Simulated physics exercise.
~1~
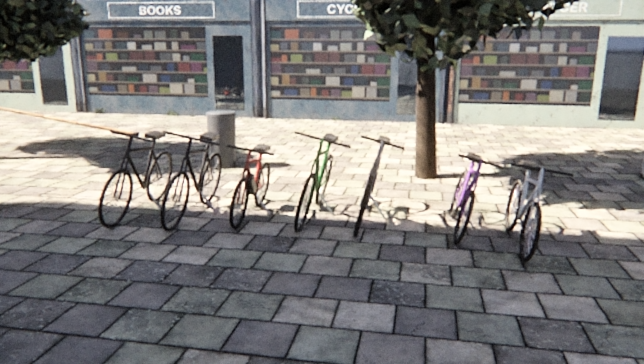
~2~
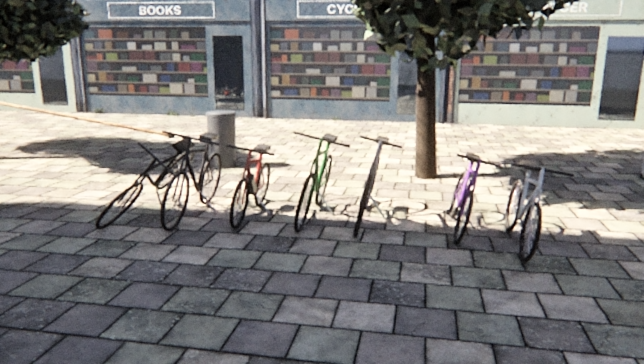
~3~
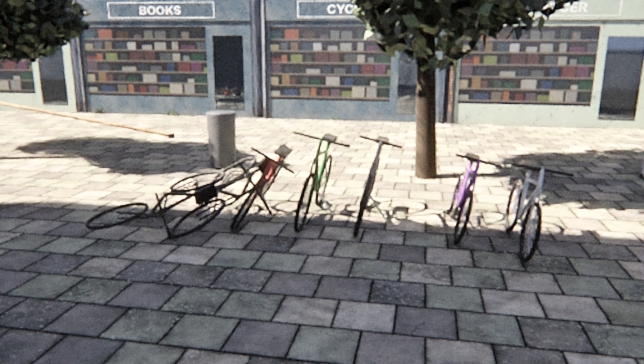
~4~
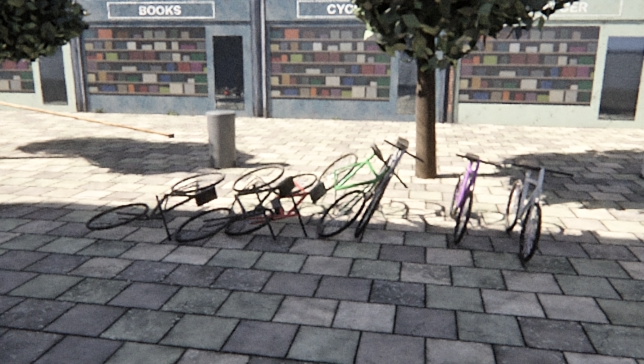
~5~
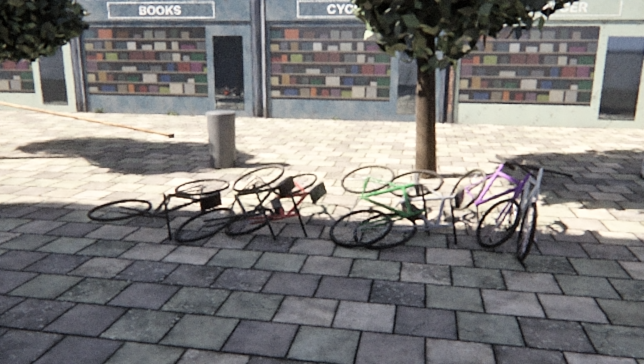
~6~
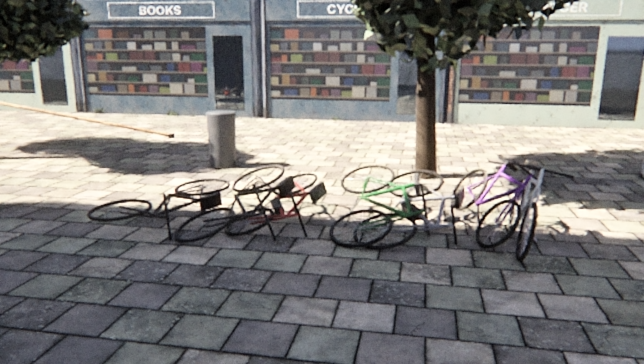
A pole nudges the leftmost bicycle, and the row topples rightward until the purple one leans over.
